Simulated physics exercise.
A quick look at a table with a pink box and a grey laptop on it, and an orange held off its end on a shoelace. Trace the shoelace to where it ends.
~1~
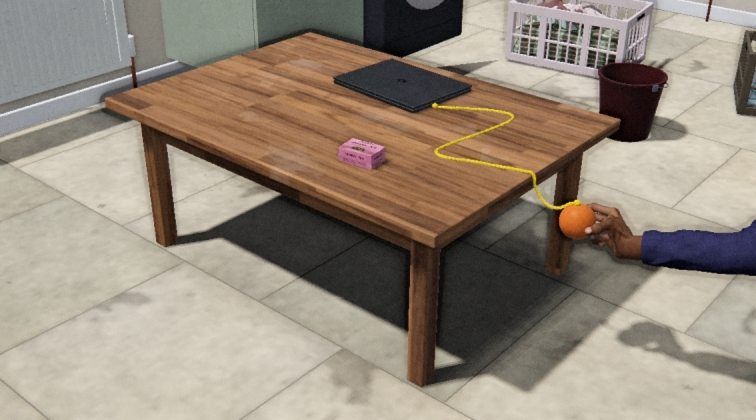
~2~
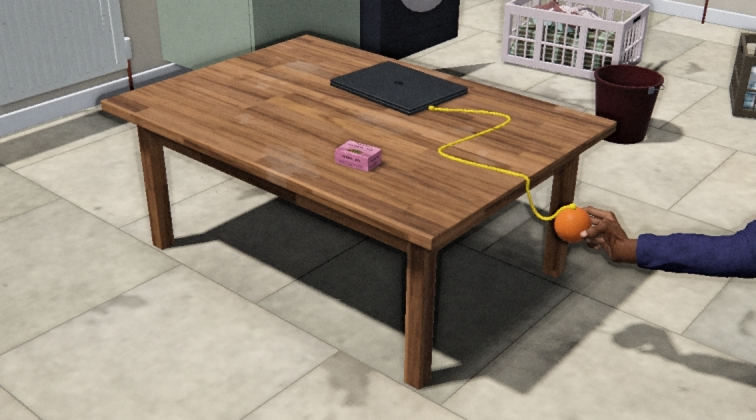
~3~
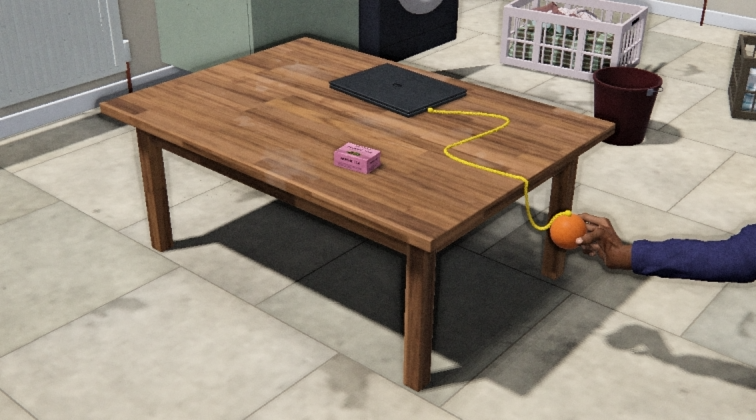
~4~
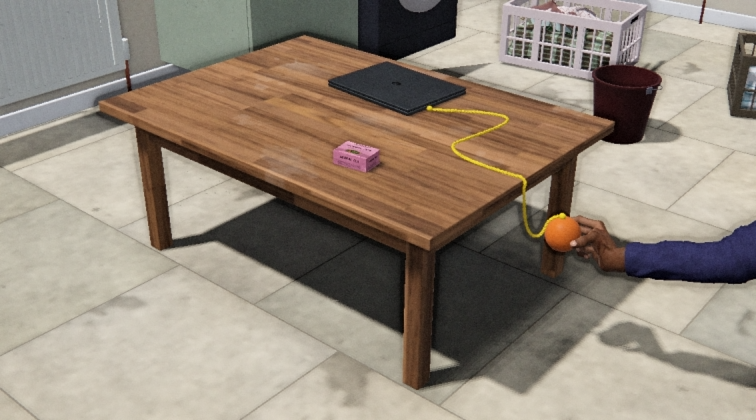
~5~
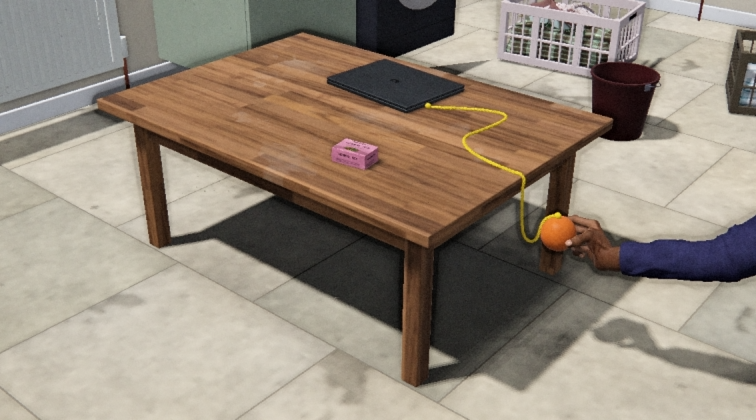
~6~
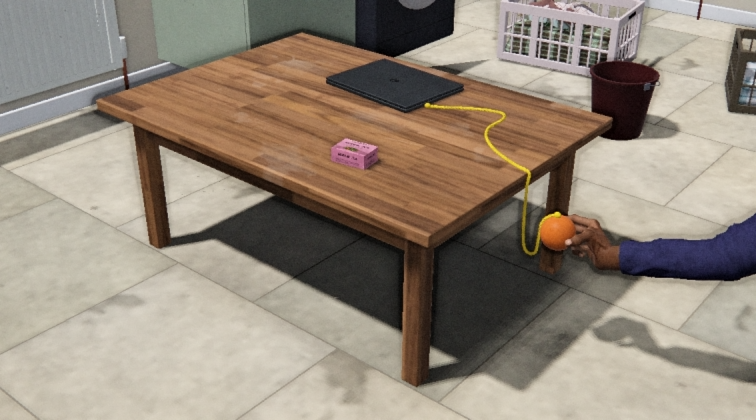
Orange on a yellow shoelace tied to a grey laptop being lowered slightly by a hand beside a wooden table, cord shifting.
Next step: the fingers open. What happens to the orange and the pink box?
So the orange goes right down while the pink box holds its position.
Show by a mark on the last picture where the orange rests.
I'd put it close to (546, 334).
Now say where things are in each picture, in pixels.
The first picture shows orange (578, 221); grey laptop (402, 81); pink box (362, 147).
The second picture shows orange (573, 225).
The third picture shows orange (569, 231).
The fourth picture shows orange (563, 234); shoelace through (508, 120) (453, 148).
The fifth picture shows orange (559, 233); shoelace through (506, 117) (467, 148).
The sixth picture shows orange (558, 233); grey laptop (394, 81); pink box (355, 147); shoelace tied to the laptop, with much slack.
Then, 0.26 s on from there, orange off the ground near (550, 305); laptop in place; box in place.
Then, 0.74 s on from there, orange on the floor near (546, 334); laptop in place; box in place.
In the end, orange on the floor near (546, 334); laptop in place; box in place. The orange drops all the way and the pink box stays on top.
